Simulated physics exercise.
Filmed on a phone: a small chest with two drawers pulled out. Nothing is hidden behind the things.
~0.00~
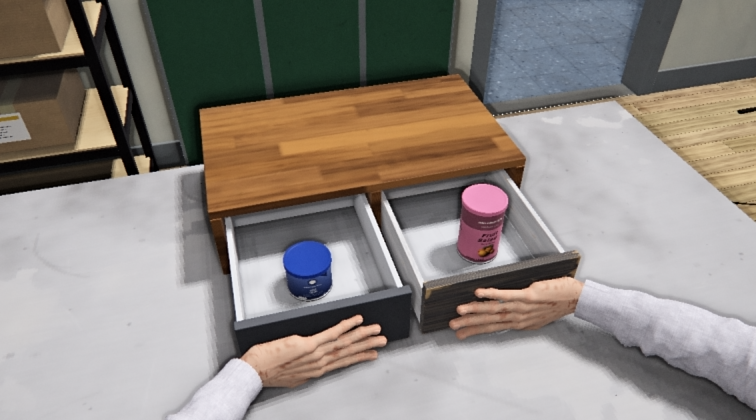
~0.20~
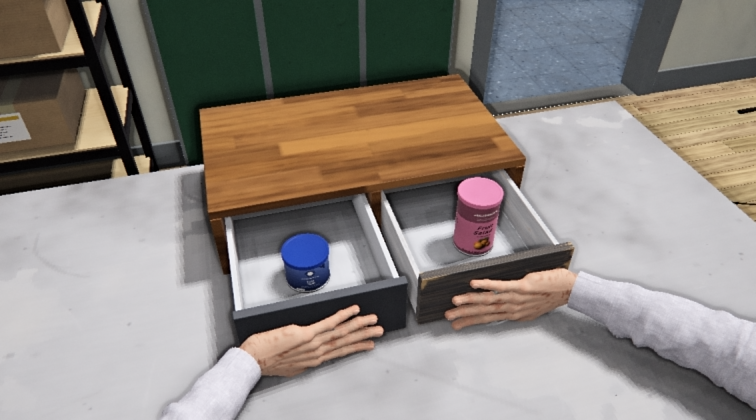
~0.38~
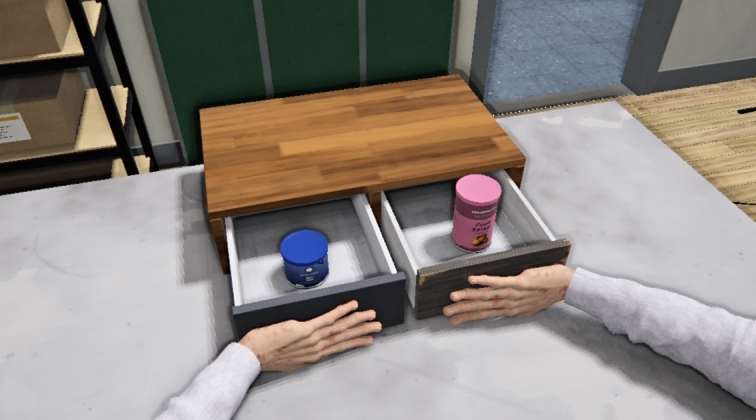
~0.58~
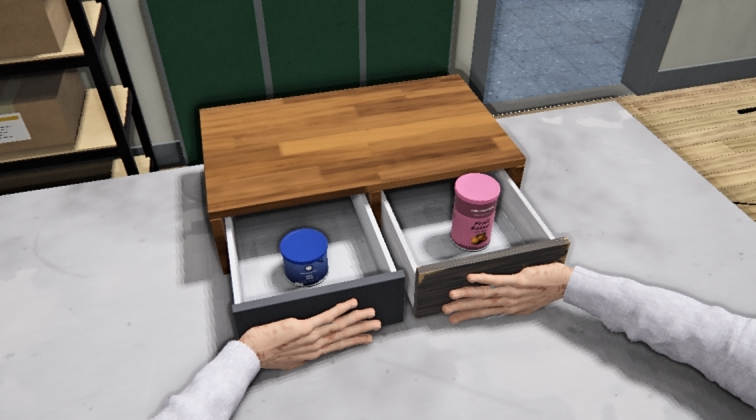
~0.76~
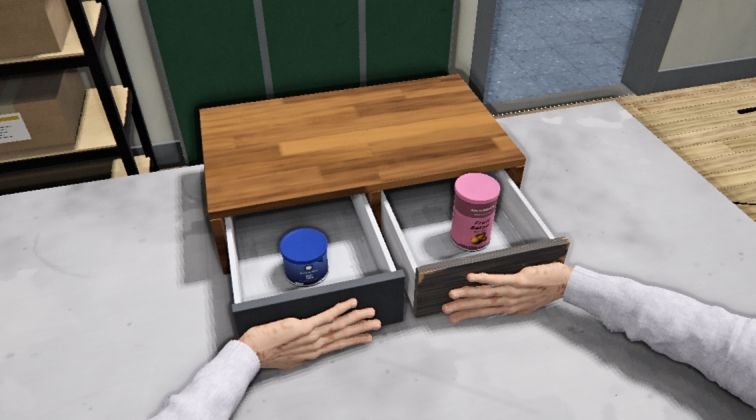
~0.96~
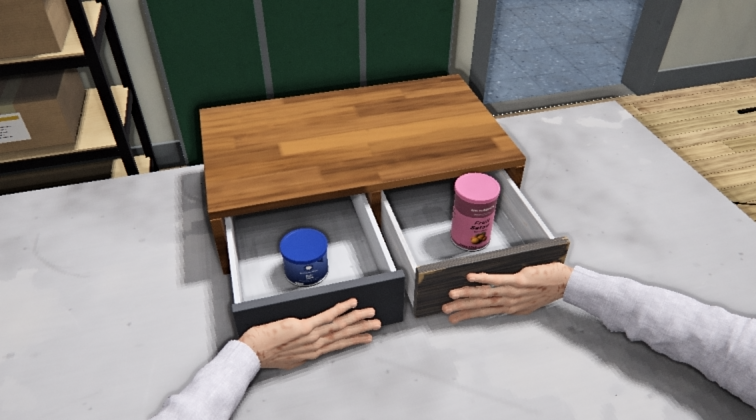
To begin with, two hands rest against the fronts of two open drawers in a small wooden chest, a blue tin in the left and a pink pot in the right. The hands push both drawers slightly inward, the containers moving with them, then everything stays nearly still, with both drawers still wide open.
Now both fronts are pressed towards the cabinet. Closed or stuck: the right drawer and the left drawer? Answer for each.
The right drawer will not close, the left drawer goes all the way in.
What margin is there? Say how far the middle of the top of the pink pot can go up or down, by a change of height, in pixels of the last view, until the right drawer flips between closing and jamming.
Roughly 8 pixels down.
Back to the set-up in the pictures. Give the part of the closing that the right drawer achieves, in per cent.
Roughly 50 per cent.
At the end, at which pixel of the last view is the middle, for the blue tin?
At about (287, 185).
After 1.42 s, right drawer about half in; left drawer starting in.
In the end (2.4 s), the right drawer jams; the left drawer closes.
